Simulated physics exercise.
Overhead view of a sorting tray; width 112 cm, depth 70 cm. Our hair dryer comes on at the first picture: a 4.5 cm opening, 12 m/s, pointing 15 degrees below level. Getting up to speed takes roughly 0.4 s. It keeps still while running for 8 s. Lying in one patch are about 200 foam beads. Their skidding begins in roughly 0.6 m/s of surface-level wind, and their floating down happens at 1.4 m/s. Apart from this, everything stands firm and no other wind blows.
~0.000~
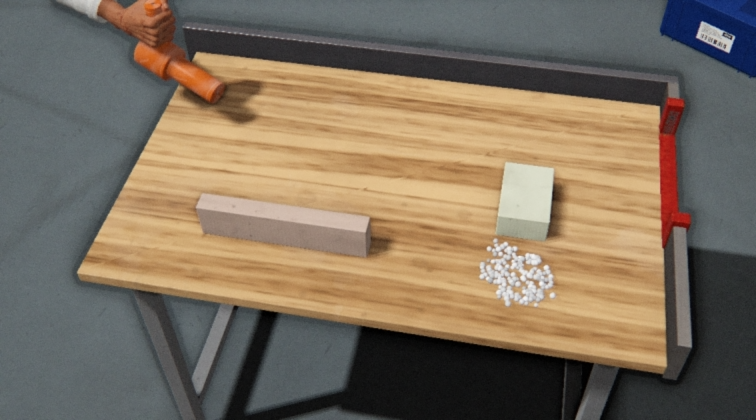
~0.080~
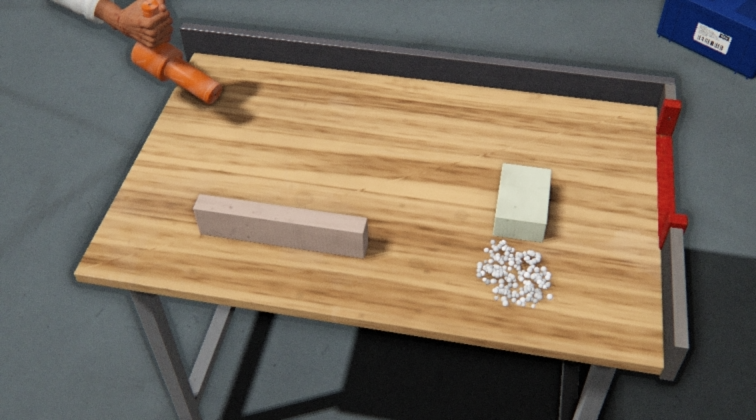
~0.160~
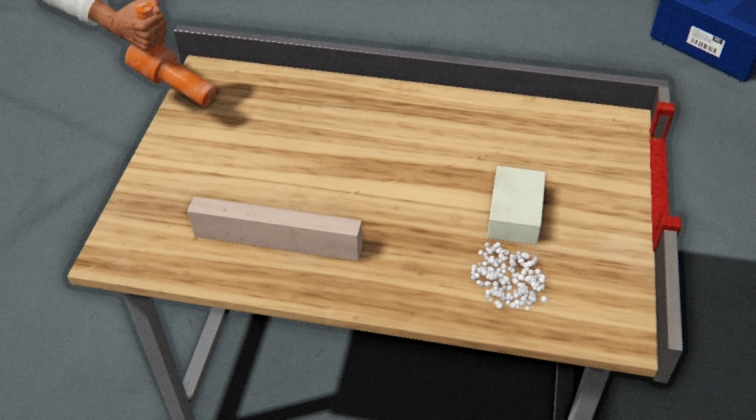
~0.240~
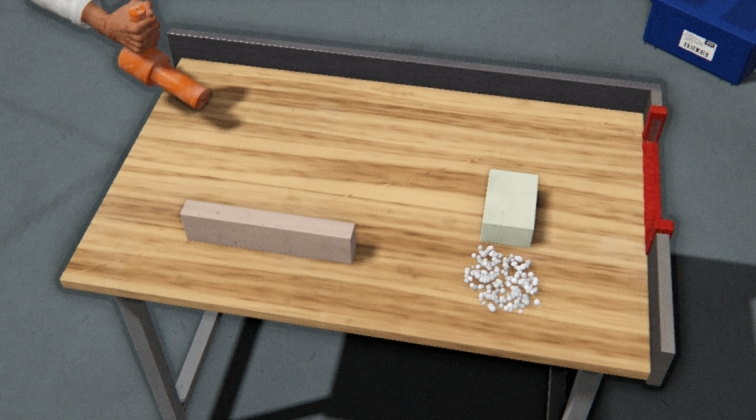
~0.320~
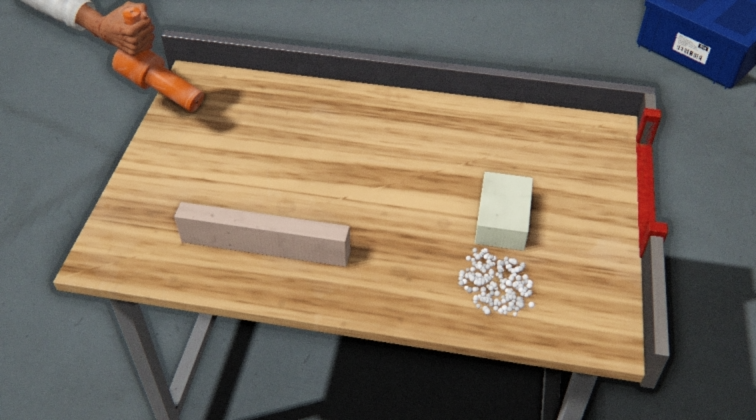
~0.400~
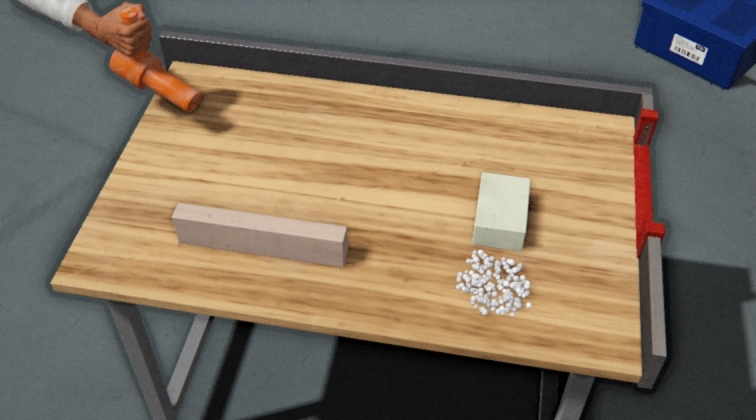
The video shows a hand holding an orange hair dryer over a wooden tabletop with a plank, a pale block and a patch of white beads; the view drifts slightly, but nothing on the table visibly moves.
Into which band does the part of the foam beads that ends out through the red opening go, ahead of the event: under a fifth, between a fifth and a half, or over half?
It goes in from a fifth to a half.
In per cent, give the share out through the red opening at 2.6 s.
Share: Around 30 percent.
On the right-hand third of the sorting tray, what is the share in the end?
0 %.
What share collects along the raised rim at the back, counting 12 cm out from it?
It comes to close to 0 per cent.
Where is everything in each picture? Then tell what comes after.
The middle of the foam beads is near (513, 275), none has stirred yet and the mouth of the hair dryer is at (218, 93), in the first picture.
The middle of the foam beads is near (510, 277), none has stirred yet and the red opening is centred on (660, 185), in the second picture.
The middle of the foam beads is near (505, 279), none has stirred yet, the top of a block is at (518, 195) and the top of a plank is at (274, 215), in the third picture.
The middle of the foam beads is near (498, 282) and none has stirred yet, in the fourth picture.
The middle of the foam beads is near (492, 285) and none has stirred yet, in the fifth picture.
The middle of the foam beads is near (490, 285) and none has stirred yet, in the sixth picture.
After 1.6 s, 26 % are out through the red opening; 85 % have settled or left.
After 2.6 s, 29 % are out through the red opening; 98 % have settled or left.
After 4.4 s, 30 % are out through the red opening; 100 % have settled or left.
After 8.0 s, at the end, 30 % are out through the red opening.
